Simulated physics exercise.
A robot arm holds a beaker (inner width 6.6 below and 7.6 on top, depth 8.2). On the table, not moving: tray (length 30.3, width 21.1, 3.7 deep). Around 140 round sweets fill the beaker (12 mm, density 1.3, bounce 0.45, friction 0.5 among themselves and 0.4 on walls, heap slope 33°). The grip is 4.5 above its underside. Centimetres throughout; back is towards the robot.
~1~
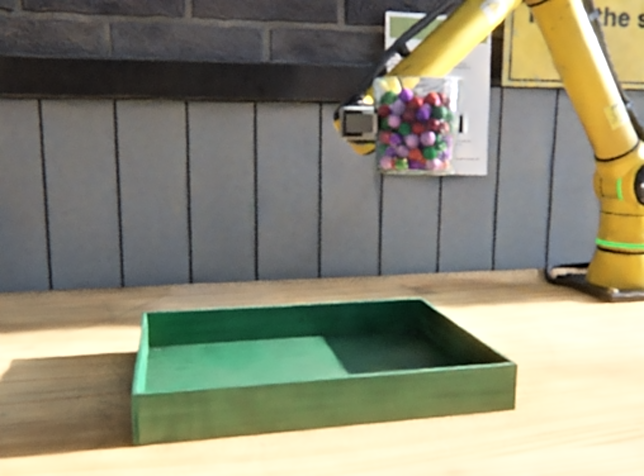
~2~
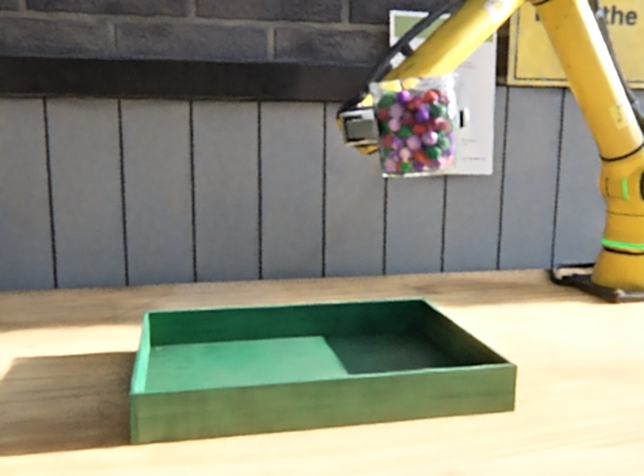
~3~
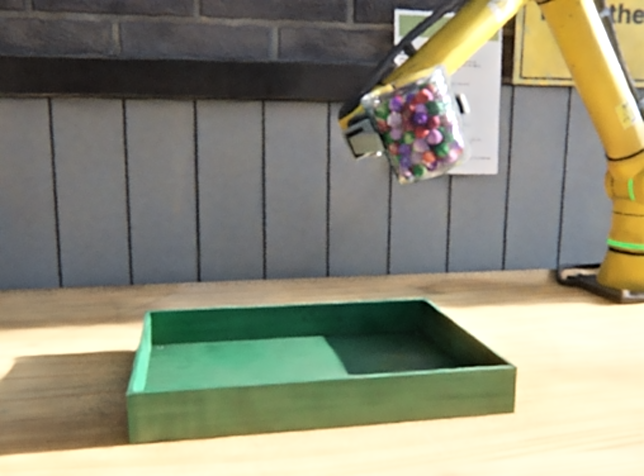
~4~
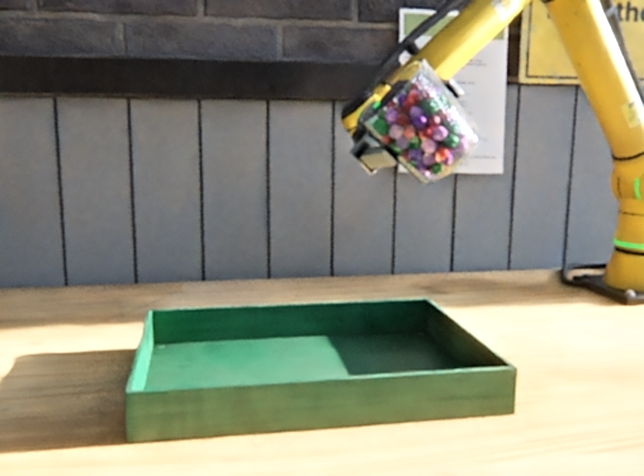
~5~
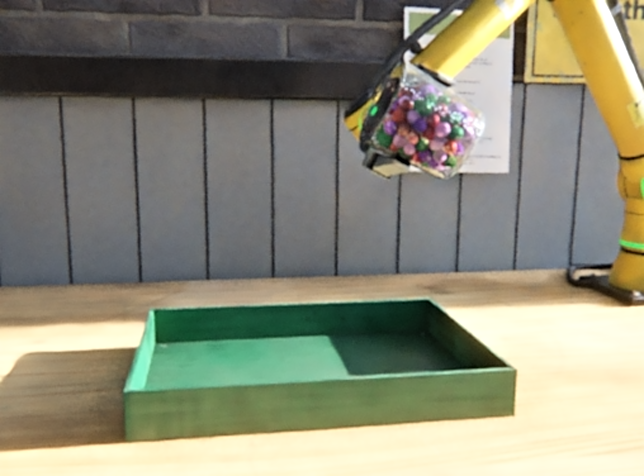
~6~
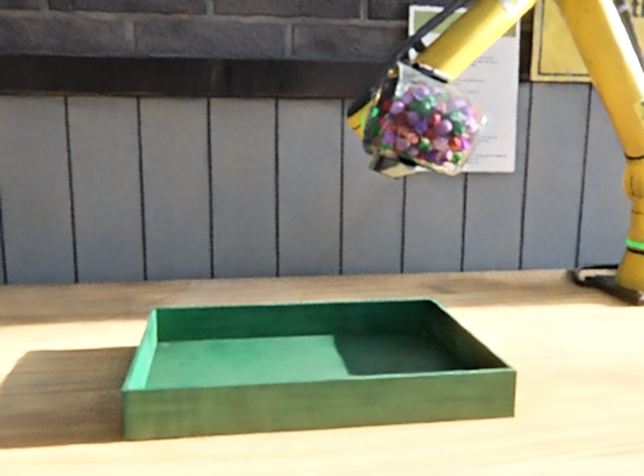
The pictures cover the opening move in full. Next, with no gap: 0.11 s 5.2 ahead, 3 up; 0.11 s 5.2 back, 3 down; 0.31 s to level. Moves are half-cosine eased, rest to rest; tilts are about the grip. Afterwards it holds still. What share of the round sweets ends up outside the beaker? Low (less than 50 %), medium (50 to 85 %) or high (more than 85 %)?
Answer: High; more than 85 % of the round sweets finish outside the beaker.
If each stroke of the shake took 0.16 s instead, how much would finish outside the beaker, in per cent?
Then about 50 per cent.
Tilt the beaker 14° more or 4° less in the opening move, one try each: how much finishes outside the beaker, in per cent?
Some 100 and 90 per cent.
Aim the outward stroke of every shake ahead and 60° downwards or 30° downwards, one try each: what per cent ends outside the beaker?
Some 15 and 35 per cent.
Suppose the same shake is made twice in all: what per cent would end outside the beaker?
It would be near 100 per cent.
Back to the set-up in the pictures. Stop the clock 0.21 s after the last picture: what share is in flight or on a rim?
About 78 per cent.
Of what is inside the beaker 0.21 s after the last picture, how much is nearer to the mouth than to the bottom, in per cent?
Roughly 100 per cent.
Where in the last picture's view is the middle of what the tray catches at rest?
Near (193, 373).
Then, 0.21 s on, tilted 70° forward, highest piece 27 above the table; 31 in the beaker, 109 in flight or on a rim.
Then, 0.42 s on, tilted 18° forward, highest piece 22 above the table; 125 in the tray, 6 in the beaker, 5 on the table or floor, 4 in flight or on a rim.
Then, 0.73 s on, level, highest piece 21 above the table; 124 in the tray, 10 on the table or floor, 6 in the beaker.
Then, 1.78 s on, level, highest piece 21 above the table; 124 in the tray, 10 on the table or floor, 6 in the beaker.
In the end, 124 in the tray, 10 on the table or floor, 6 in the beaker. That is 96 % outside the beaker.
